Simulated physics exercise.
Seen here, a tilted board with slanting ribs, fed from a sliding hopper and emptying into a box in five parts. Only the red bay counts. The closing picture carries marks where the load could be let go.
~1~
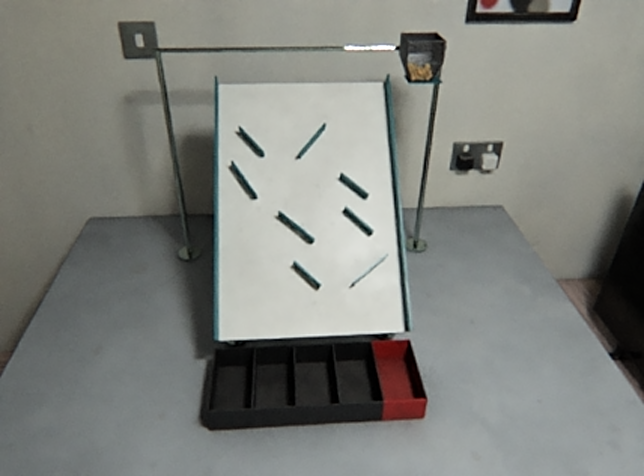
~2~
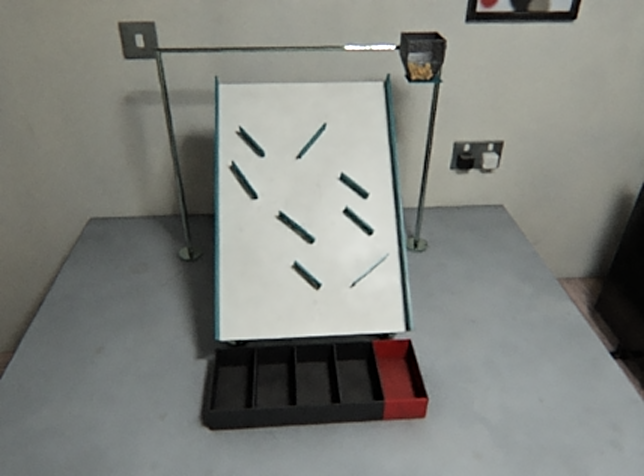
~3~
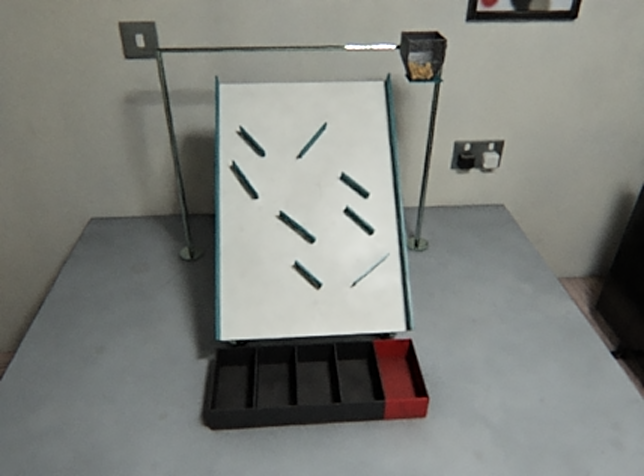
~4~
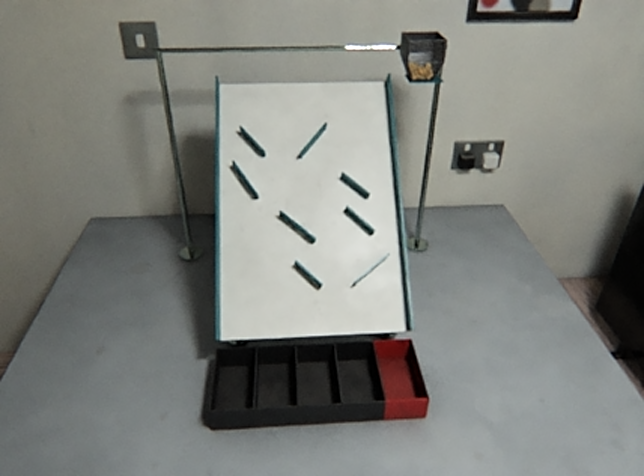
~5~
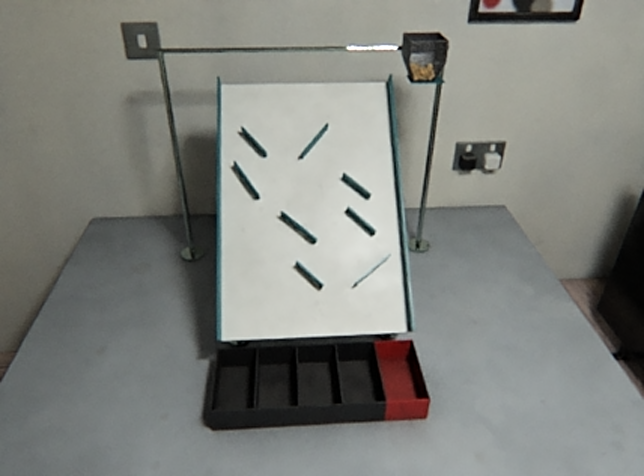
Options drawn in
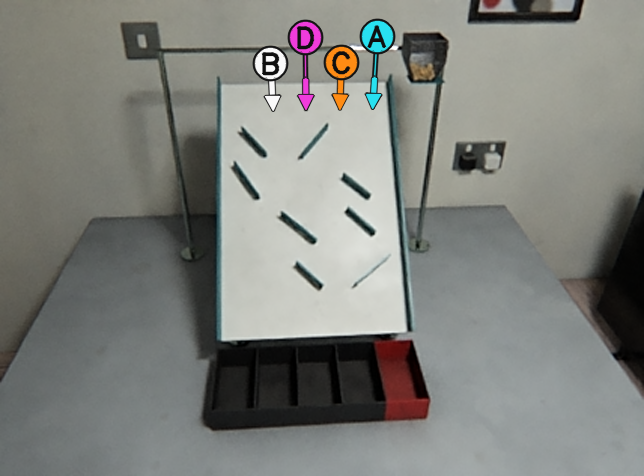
A tilted white board with slanting ribs stands motionless above a black and red box.
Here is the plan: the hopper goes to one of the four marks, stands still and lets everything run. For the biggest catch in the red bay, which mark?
Go for A.
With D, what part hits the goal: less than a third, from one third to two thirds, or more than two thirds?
It is less than a third.
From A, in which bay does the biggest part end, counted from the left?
The fifth.
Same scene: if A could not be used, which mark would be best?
The answer is C.
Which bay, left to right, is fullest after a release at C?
It is the fifth one.
On the marked copy, mark A meets the board at (373, 103); mark B meets the board at (272, 105); mark C meets the board at (340, 104); mark D meets the board at (305, 104).
With A, the larger part in the red bay, about a tenth in other bays.
With B, not one piece in the red bay, every piece in other bays.
With C, roughly two thirds in the red bay, roughly a third in other bays, just a few outside the box.
With D, about a tenth in the red bay, the larger part in other bays, about a tenth outside the box.
